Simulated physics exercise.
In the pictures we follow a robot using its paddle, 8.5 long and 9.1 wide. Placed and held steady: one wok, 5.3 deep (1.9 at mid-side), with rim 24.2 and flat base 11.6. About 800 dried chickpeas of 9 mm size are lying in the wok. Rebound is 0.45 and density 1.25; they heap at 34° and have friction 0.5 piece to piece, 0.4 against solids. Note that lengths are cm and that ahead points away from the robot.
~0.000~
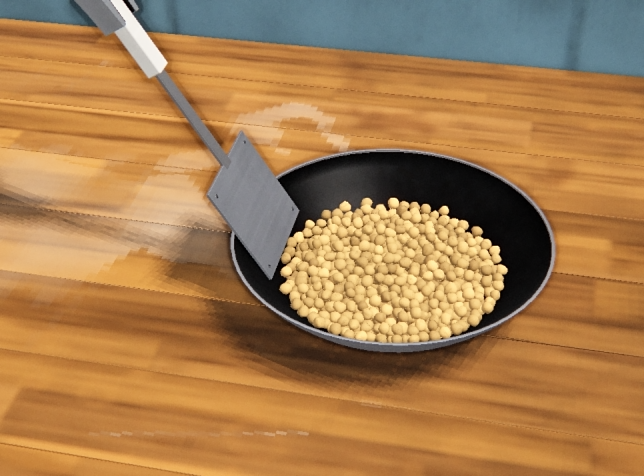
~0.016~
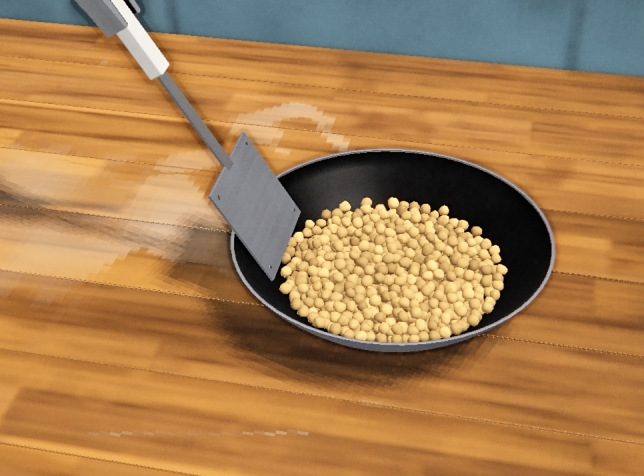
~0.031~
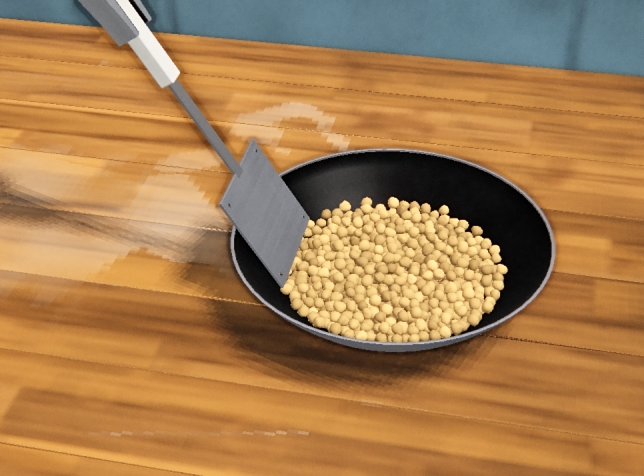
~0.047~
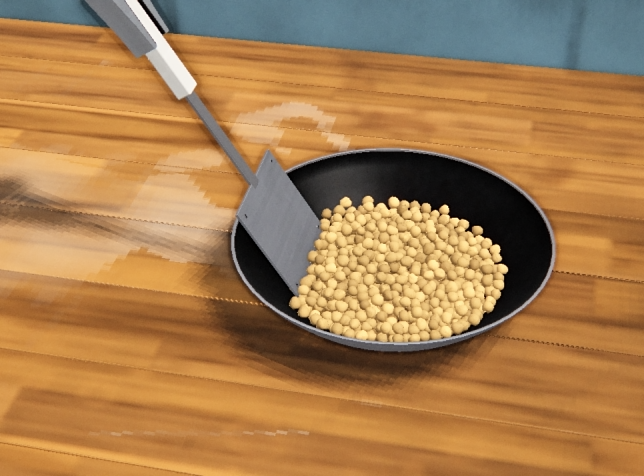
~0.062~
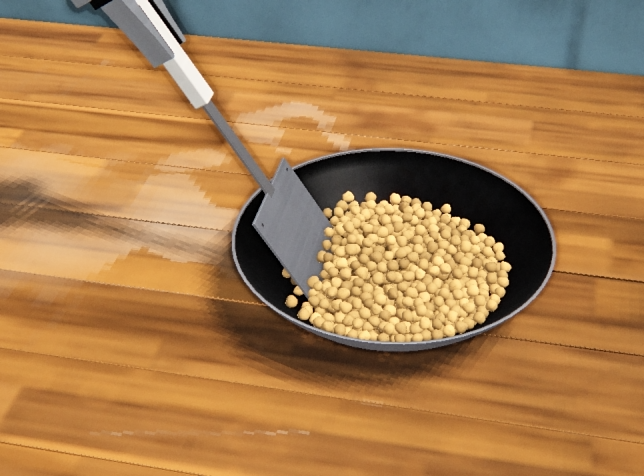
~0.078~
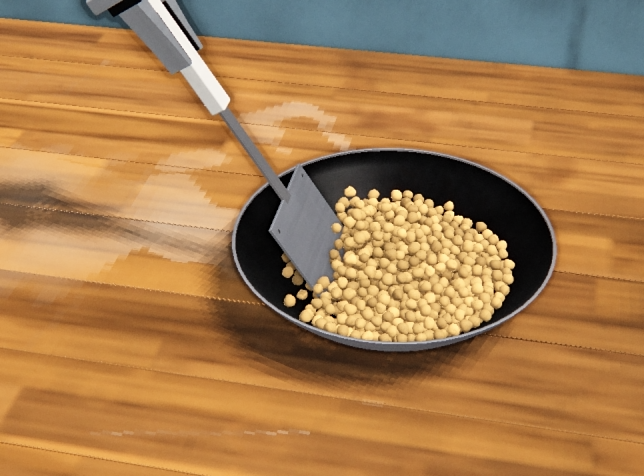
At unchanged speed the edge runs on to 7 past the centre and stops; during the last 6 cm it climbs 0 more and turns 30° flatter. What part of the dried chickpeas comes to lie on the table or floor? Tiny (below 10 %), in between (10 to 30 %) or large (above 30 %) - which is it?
In between, so 10 to 30 %.
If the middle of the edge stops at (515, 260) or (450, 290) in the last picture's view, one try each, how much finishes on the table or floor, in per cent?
Close to 40 and close to 0 per cent, respectively.
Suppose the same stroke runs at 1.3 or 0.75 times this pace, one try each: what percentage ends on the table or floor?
Near 25 and near 10 percent respectively.
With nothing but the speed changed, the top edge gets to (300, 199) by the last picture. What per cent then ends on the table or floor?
Estimate: Close to 25 %.
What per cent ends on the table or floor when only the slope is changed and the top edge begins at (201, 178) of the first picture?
About 10 per cent.
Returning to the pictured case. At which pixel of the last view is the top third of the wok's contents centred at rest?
It is centred near (503, 254).
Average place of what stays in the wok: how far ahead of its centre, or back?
I'd say it's roughly 4.0 cm toward the front.
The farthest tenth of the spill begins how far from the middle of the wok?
Radial distance: Approx. 25 cm.
After 0.13 s, sloping 58°, highest piece 10 above the table; 799 in the wok.
After 0.17 s, sloping 45°, highest piece 12 above the table; 798 in the wok, 1 on the blade or in flight.
After 0.40 s, sloping 28°, highest piece 7 above the table; 672 in the wok, 118 on the table or floor, 9 on the blade or in flight.
After 1.45 s, sloping 28°, highest piece 7 above the table; 670 in the wok, 129 on the table or floor.
At rest, 670 in the wok, 129 on the table or floor. That is 16 % on the table or floor.
